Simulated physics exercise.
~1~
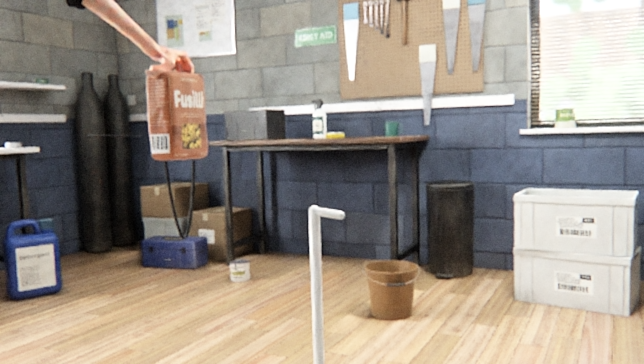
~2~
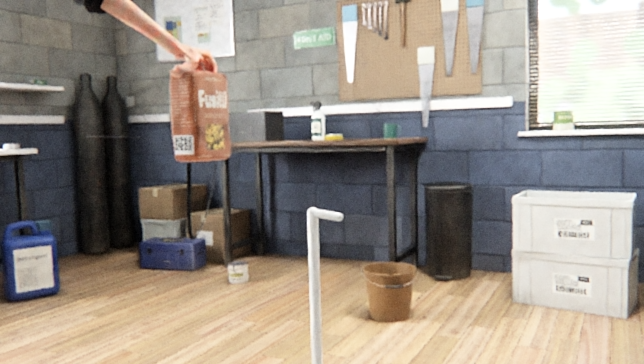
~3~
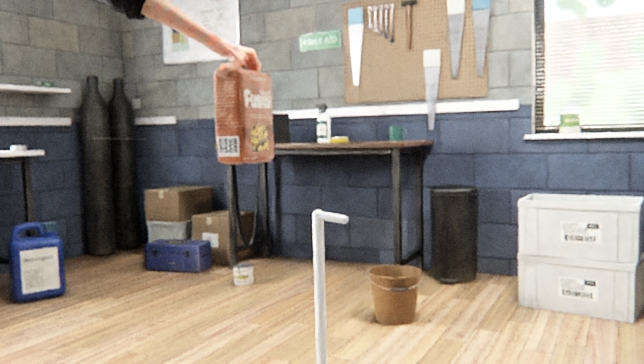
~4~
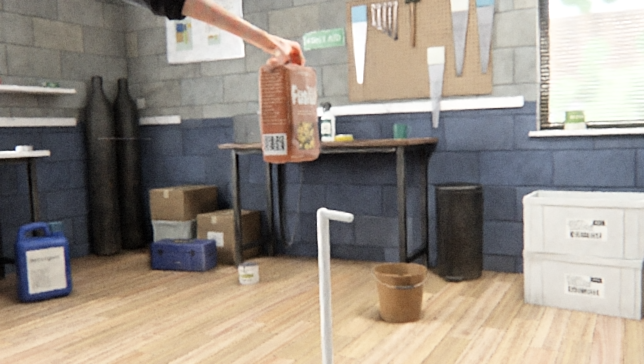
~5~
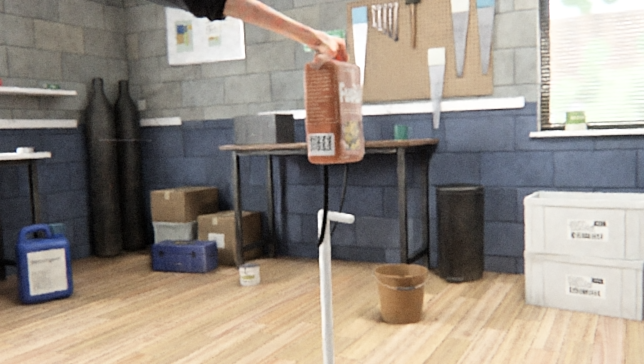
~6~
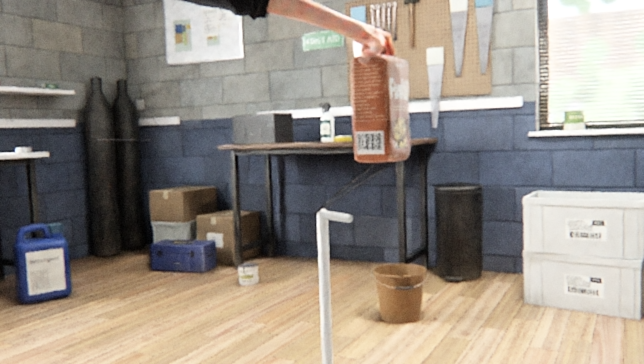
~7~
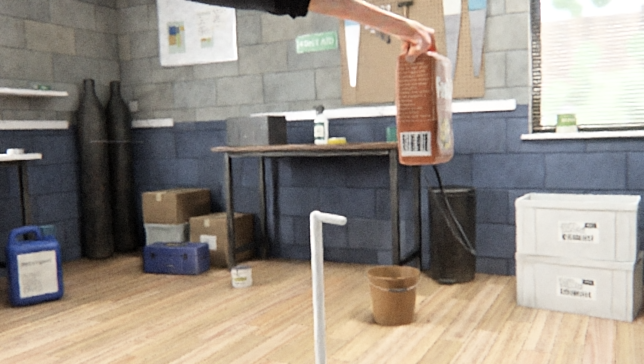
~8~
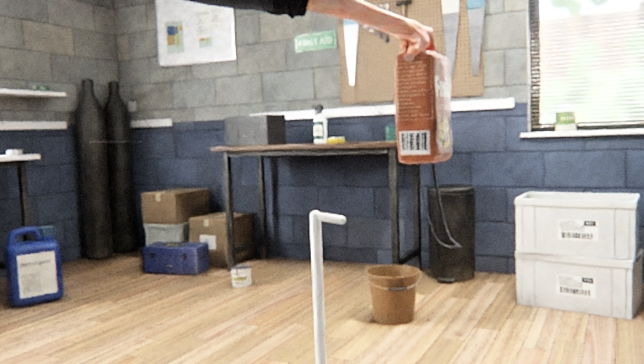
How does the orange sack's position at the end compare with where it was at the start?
At the start the orange sack is on the left, short of the white post. By the end it is well to the right, past the post and at about the same height.
An orange sack held by a hand moves right, passing clear of the white post.
